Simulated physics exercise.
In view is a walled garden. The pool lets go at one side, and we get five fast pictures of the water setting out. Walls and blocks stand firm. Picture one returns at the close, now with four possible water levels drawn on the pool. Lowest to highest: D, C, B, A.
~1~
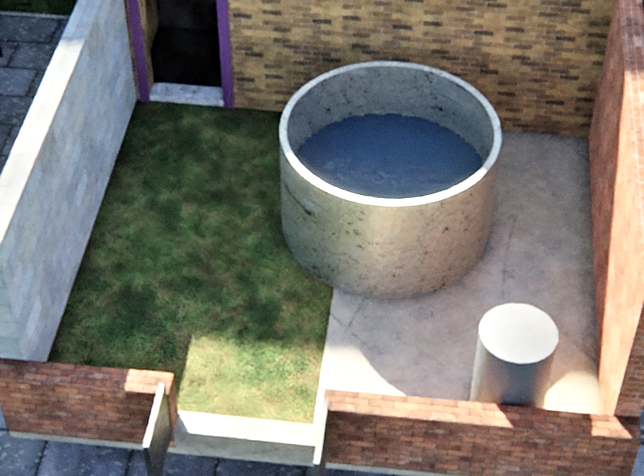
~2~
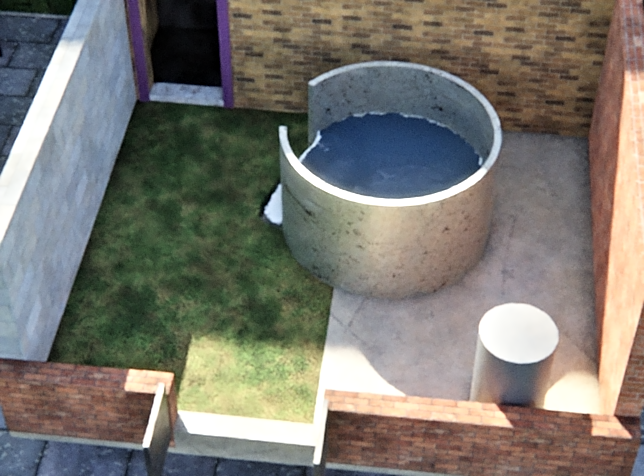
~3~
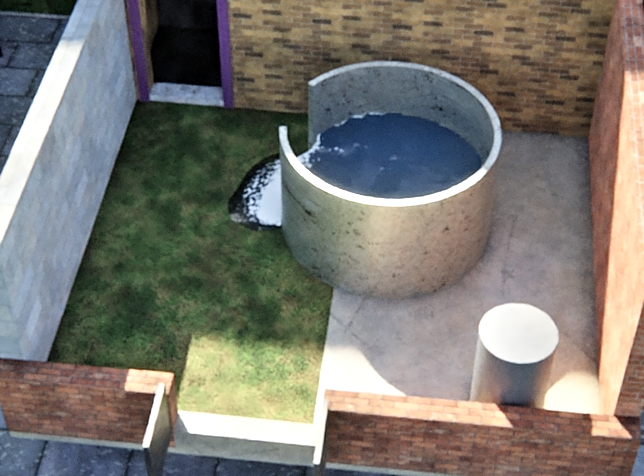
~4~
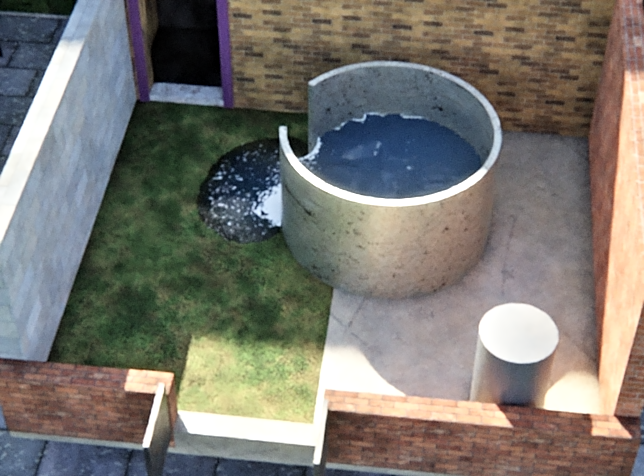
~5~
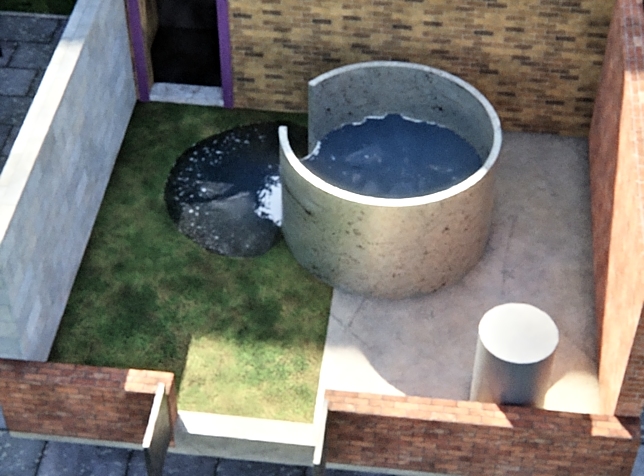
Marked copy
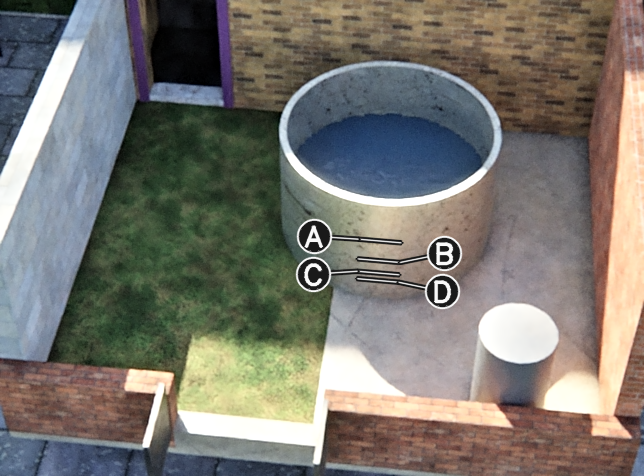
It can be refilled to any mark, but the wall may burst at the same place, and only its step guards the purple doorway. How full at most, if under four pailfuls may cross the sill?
The limit is C.
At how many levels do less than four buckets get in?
Two of the four.
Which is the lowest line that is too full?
That is line B.
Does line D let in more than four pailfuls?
No.
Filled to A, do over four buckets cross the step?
Yes, it does.
On the marked copy, A at (379, 241); B at (378, 260); C at (378, 273); D at (377, 280); from the bottom up D, C, B, A.
With A, dozens of bucketfuls pour in.
With B, about 10 bucketfuls get in.
With C, a bucket or two gets in.
With D, nothing gets over.
